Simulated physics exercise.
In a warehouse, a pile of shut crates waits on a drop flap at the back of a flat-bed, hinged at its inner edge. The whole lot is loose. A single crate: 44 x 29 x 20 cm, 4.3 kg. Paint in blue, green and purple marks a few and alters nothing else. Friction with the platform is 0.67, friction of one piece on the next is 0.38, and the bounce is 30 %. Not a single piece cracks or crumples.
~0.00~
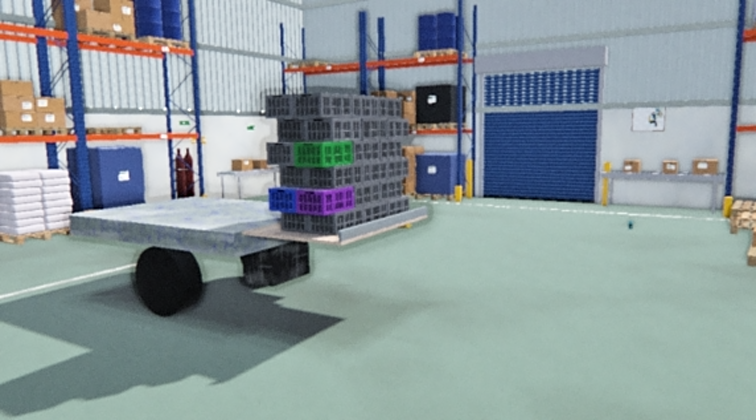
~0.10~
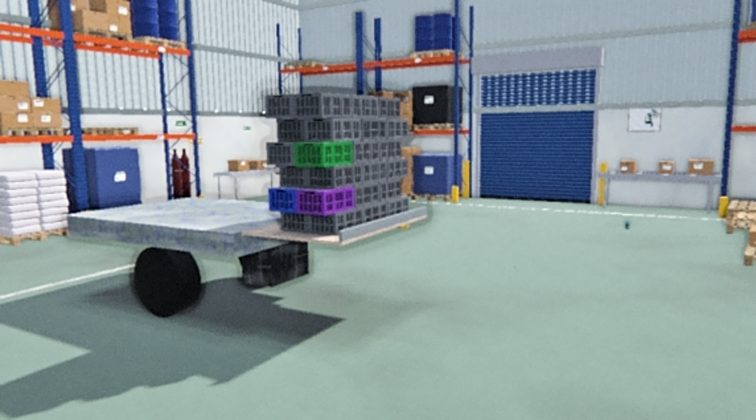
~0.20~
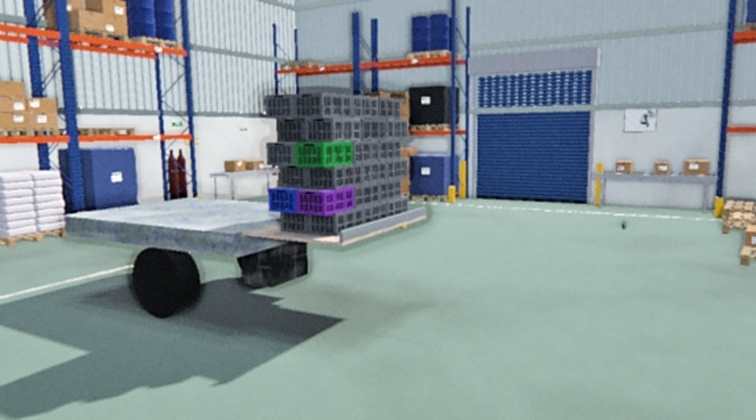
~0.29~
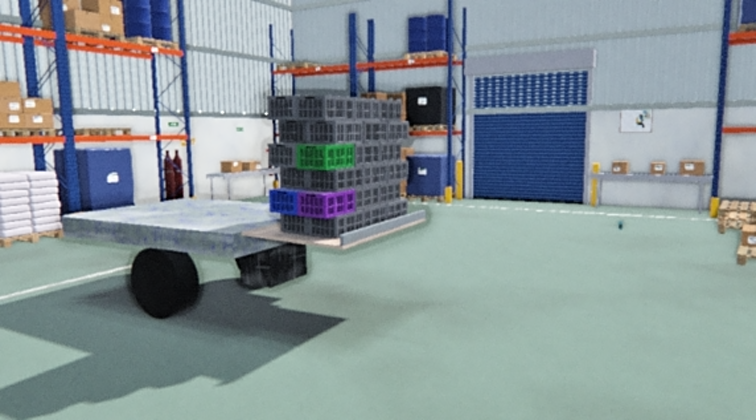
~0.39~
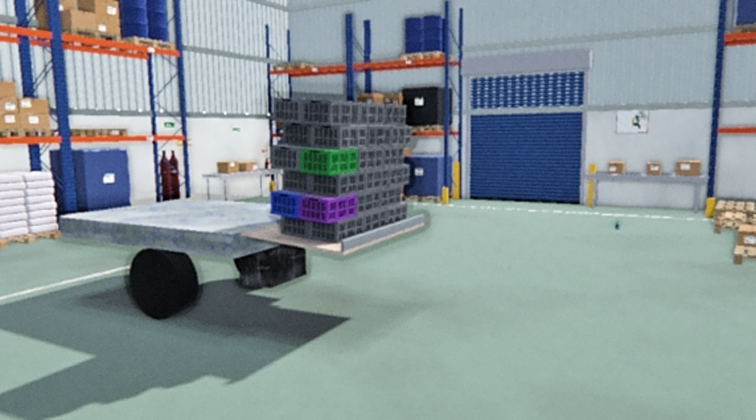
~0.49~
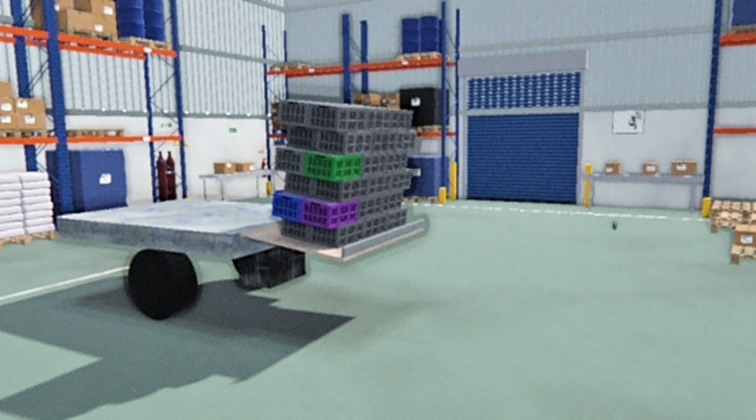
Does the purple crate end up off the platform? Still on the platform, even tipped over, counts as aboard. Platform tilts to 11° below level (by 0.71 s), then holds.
Yes.
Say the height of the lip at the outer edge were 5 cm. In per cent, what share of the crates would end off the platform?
Result under that change: 80 per cent.
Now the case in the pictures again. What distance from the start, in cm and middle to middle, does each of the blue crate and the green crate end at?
The blue one ends 20 cm from its start and the green one 210 cm.
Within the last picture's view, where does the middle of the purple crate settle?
At roughly (398, 348).
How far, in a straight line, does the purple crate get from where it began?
Close to 135 cm, in a straight line.
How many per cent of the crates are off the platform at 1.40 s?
25 per cent.
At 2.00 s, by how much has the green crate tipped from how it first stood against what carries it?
Its tilt comes to about 100° at that moment.
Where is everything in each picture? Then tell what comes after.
In the first picture (each place is the centre of the face we see best; the camera moves round a little; leans and shifts are taken against what carries them), platform's outer corner (340, 244) slope 0°; purple crate (339, 200); green crate (338, 154); blue crate (281, 200); all in place.
In the second picture, platform's outer corner (340, 244) slope 0°; purple crate (340, 200).
In the third picture, platform's outer corner (341, 244) slope 0°; purple crate (340, 201).
In the fourth picture, platform's outer corner (341, 248) slope 2°; purple crate (341, 203).
In the fifth picture, platform's outer corner (342, 254) slope 4°; purple crate (342, 208).
In the sixth picture, platform's outer corner (342, 260) slope 7°; purple crate (344, 214); green crate (349, 168); blue crate (286, 208); all in place.
By 1.40 s, slope 11°; 9 of the 36 crates off the platform; purple crate tilted 34°; green crate tilted 36°.
By 2.00 s, slope 11°; 24 of the 36 crates off the platform; purple crate upside down; green crate on its side.
When it is over (2.9 s), slope 11°; 25 of the 36 crates off the platform; purple crate upside down; green crate on its side; blue crate tilted 20°. In pixels of the last frame, middles, purple crate near (398, 348), green crate near (495, 353).
